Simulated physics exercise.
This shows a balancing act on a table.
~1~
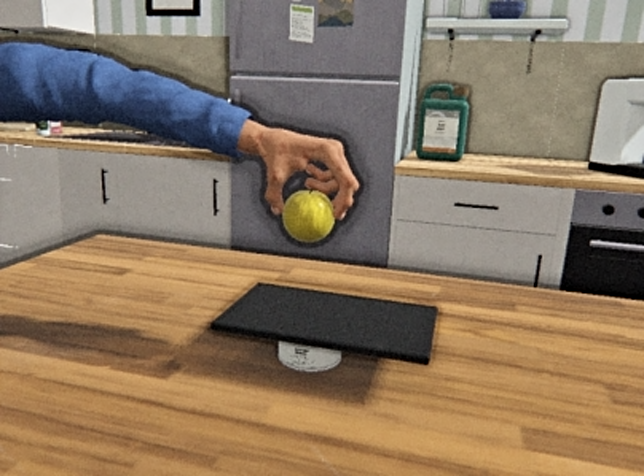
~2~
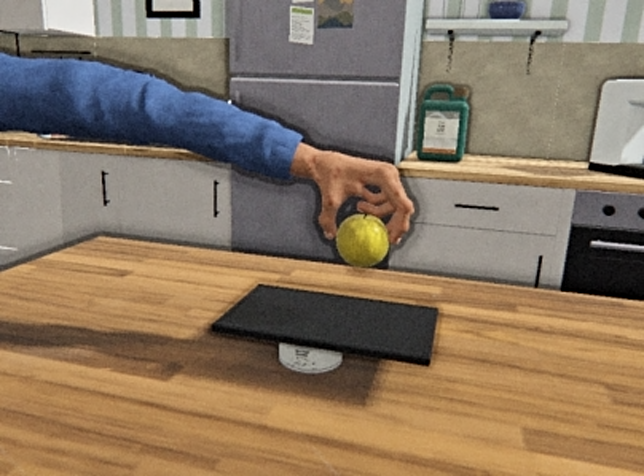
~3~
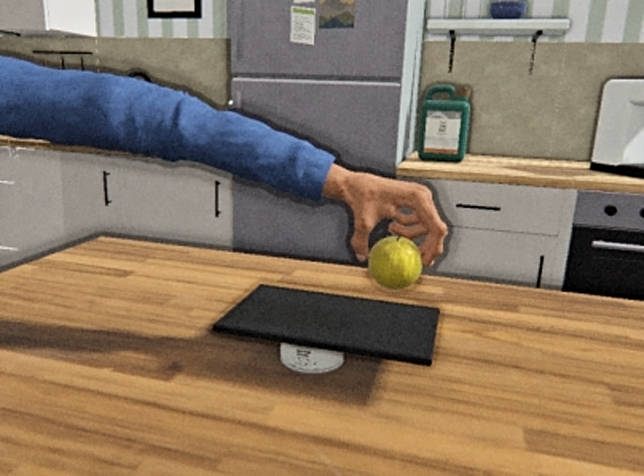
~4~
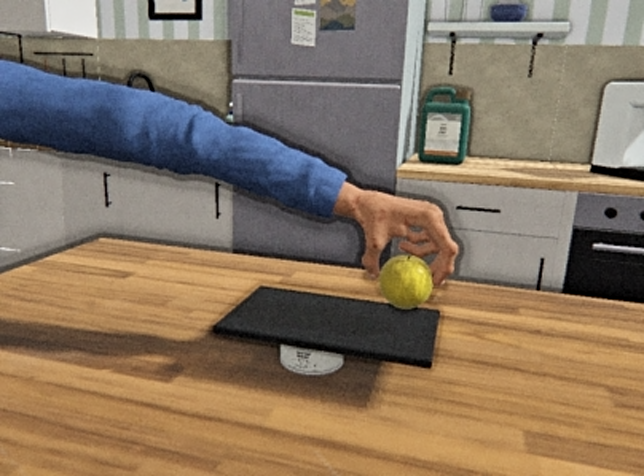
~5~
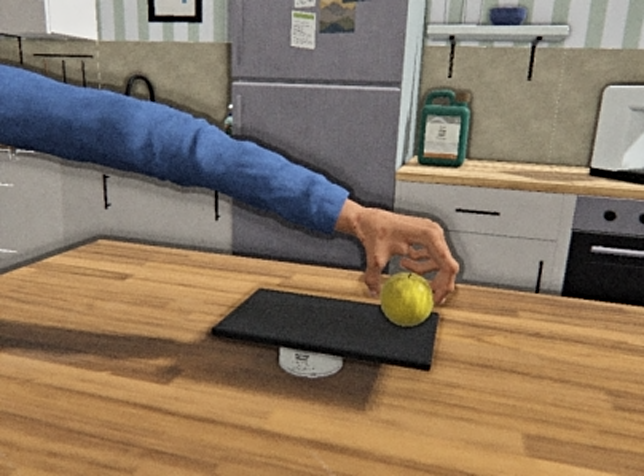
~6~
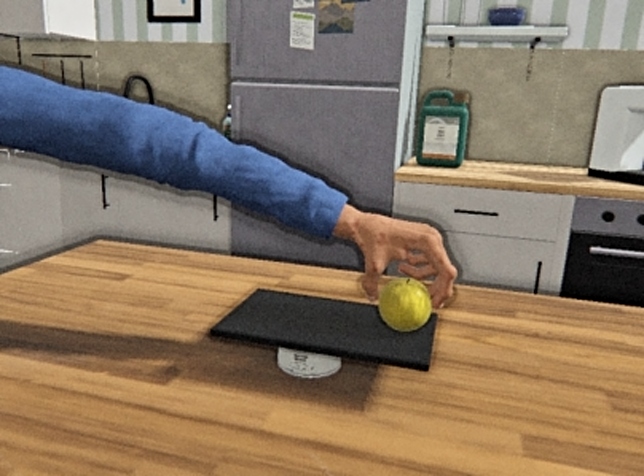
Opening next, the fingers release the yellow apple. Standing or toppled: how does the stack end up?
The stack ends up toppled.
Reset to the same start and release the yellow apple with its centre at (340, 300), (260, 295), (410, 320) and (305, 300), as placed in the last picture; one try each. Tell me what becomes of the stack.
Try 1: Stands; try 2: Stands; try 3: Topples; try 4: Stands.
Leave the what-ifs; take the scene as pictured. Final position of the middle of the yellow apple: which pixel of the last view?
Roughly pixel (517, 372) in the last picture.
Then, 0.30 s later than the last frame, yellow apple now fallen; black lid tilted by 28°.
Then, 0.40 s later than the last frame, black lid tilted by 26°.
Then, 0.60 s later than the last frame, black lid tilted by 19°.
Then, 0.70 s later than the last frame, black lid tilted by 17°.
When it is over, fallen, yellow apple; moved from the start, black lid; white tub as before. End places, in pixels of the last picture, yellow apple near (517, 371). The stack loses its balance.
